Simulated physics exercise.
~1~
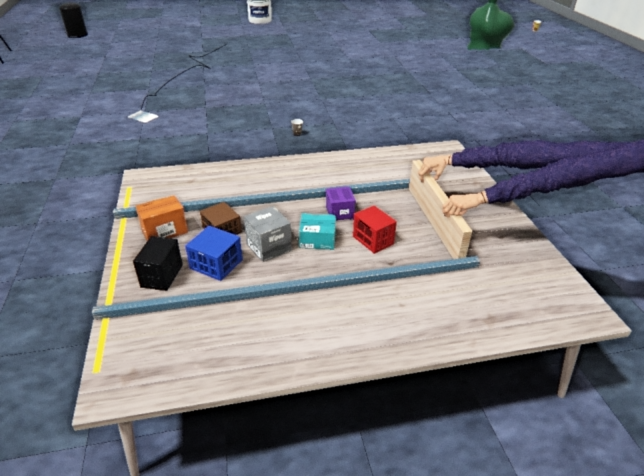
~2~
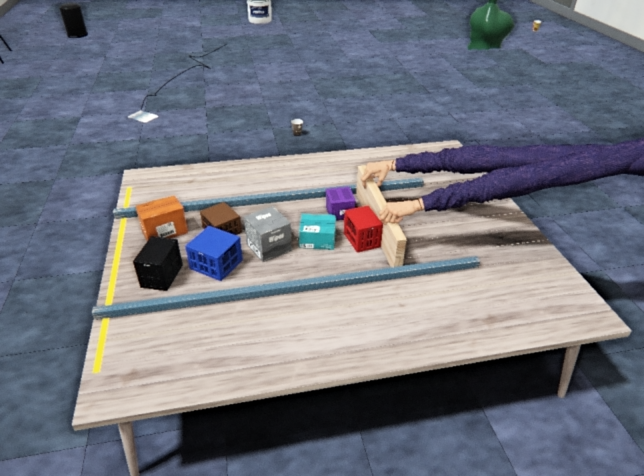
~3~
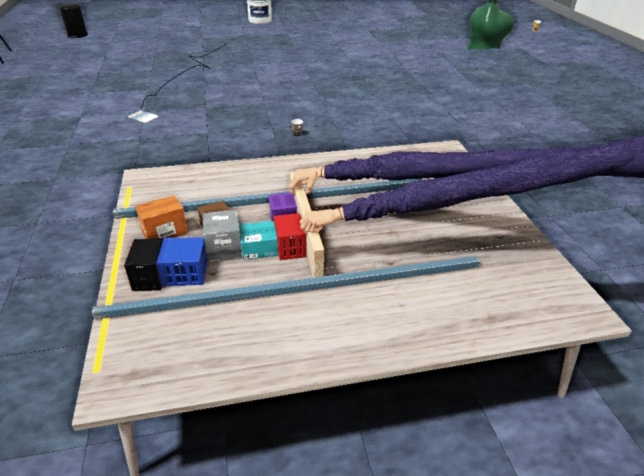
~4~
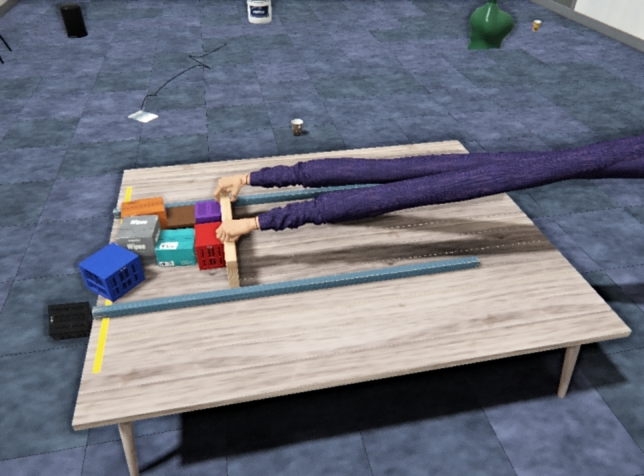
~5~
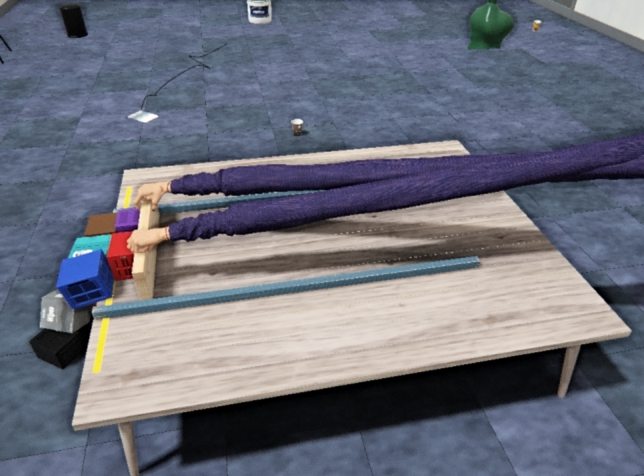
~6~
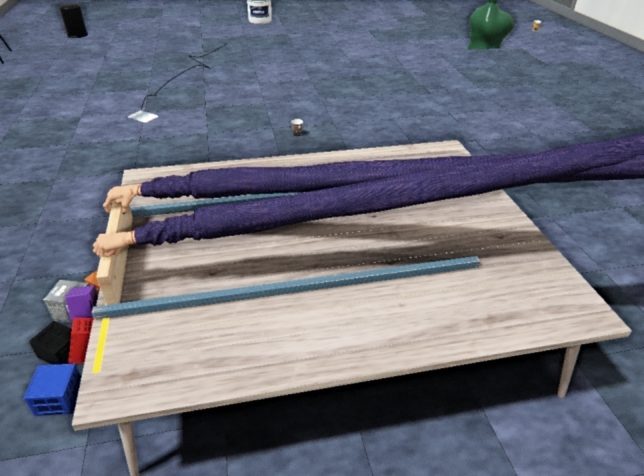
On a low wooden table, two purple-sleeved arms slid a plank leftward between two blue strips, gathering colourful crates and boxes and shoving them along until they tumbled over the left edge, leaving the tabletop cleared and the plank by the yellow tape.
